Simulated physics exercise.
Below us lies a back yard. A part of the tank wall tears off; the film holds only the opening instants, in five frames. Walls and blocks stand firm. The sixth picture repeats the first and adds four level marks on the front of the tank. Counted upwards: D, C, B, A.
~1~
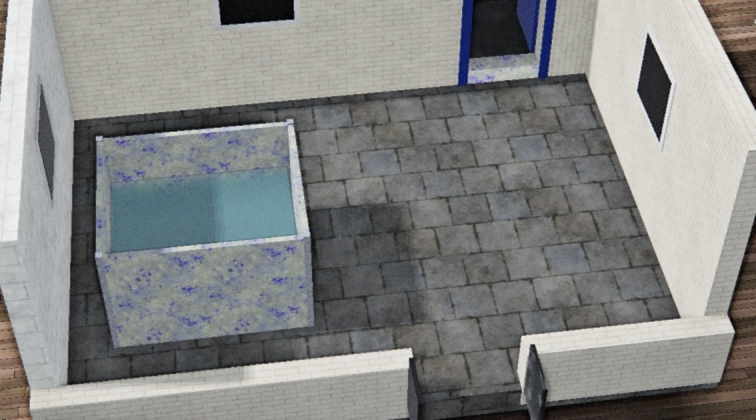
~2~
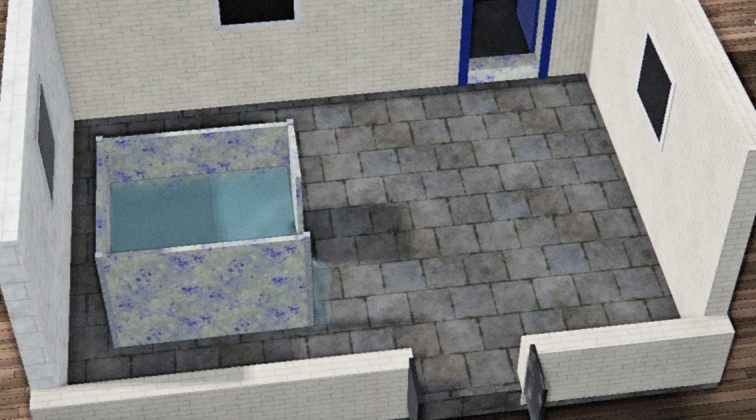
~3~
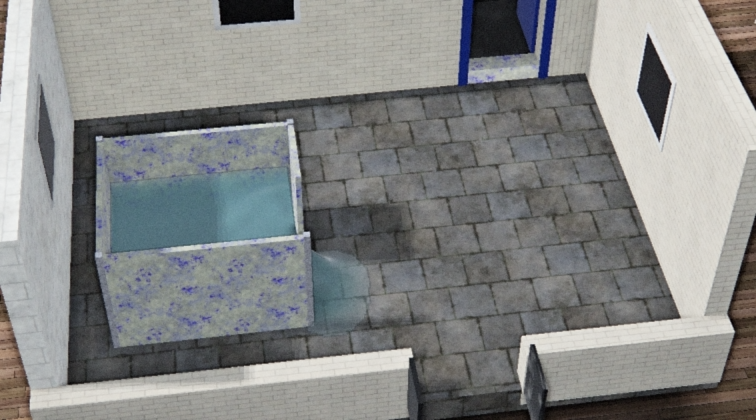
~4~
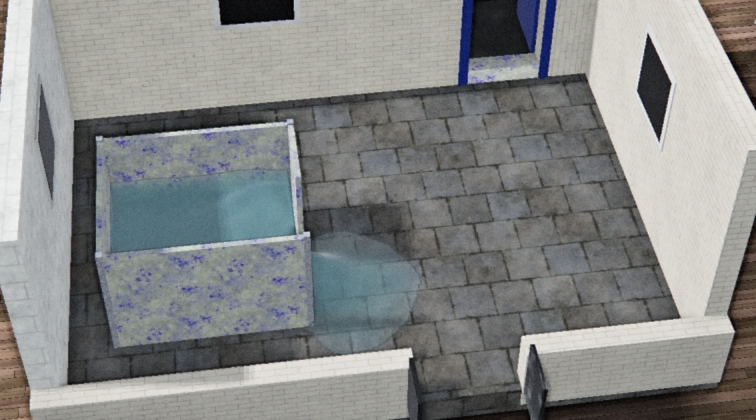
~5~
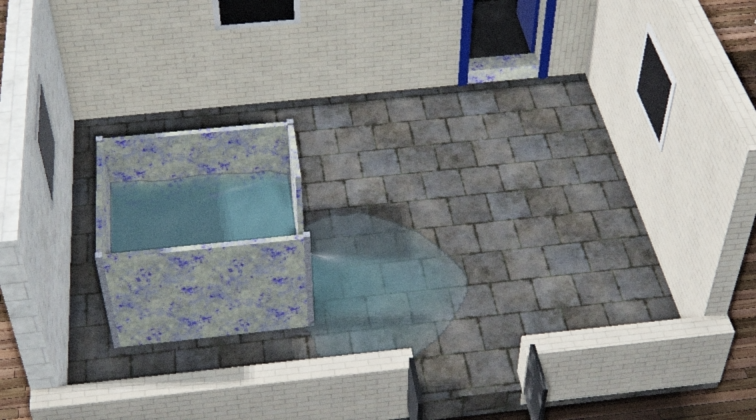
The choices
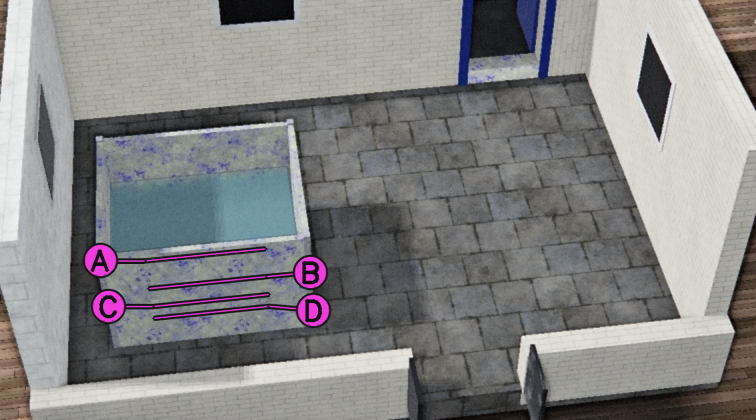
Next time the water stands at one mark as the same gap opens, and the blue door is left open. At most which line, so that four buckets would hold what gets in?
It is B.
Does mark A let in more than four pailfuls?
Yes, it does.
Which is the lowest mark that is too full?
Mark A.
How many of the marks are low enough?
Three.
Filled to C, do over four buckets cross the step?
No, that is safe.
On the marked copy, A at (205, 254); B at (208, 282); C at (210, 300); D at (212, 312); from the bottom up D, C, B, A.
With A, about 9 bucketfuls get in.
With B, a splash gets over, under a bucket.
With C, nothing gets over.
With D, nothing gets over.
